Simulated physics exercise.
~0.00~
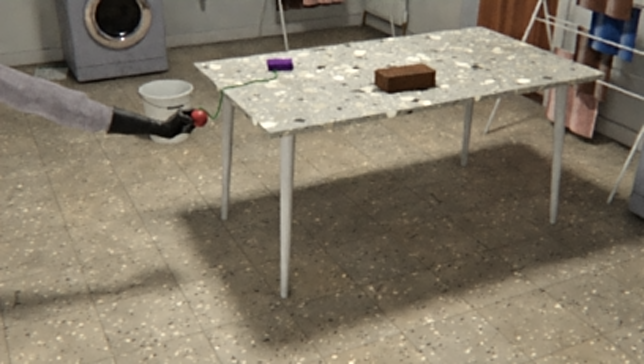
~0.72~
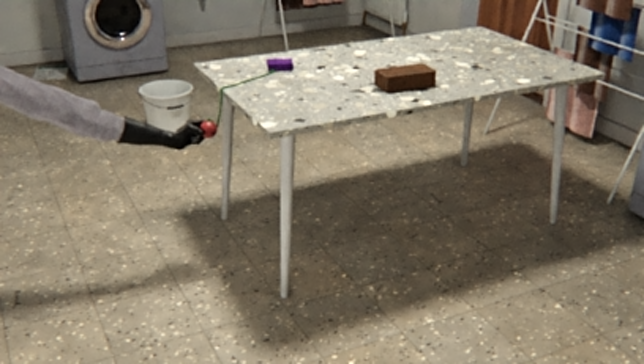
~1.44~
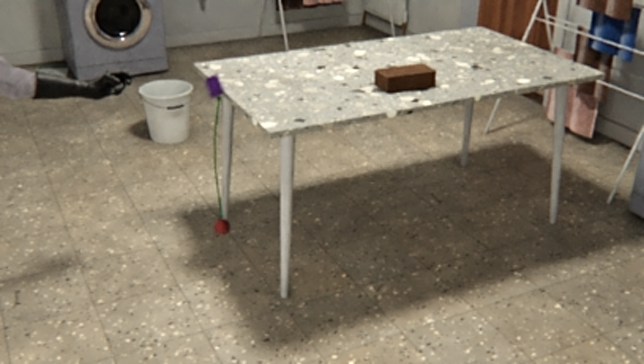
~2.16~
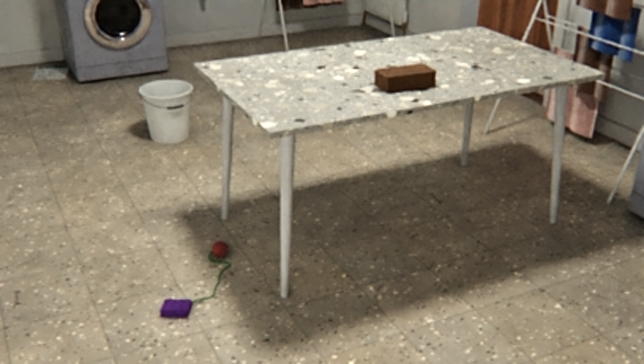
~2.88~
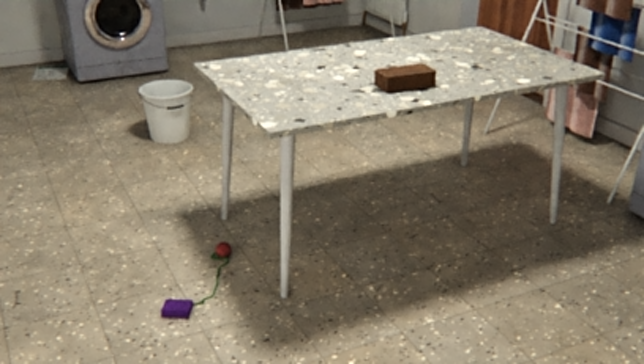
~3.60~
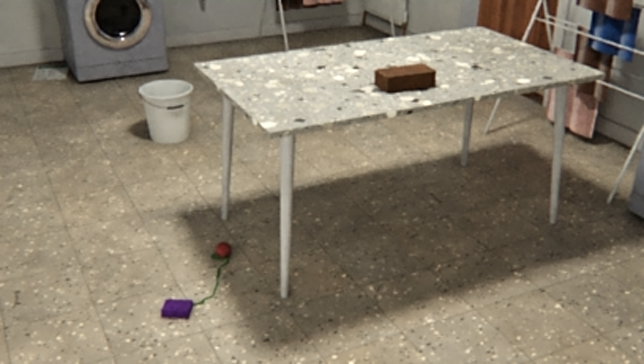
Beside a speckled table, a gloved hand releases a red ball, dragging a tied purple sponge to the floor.
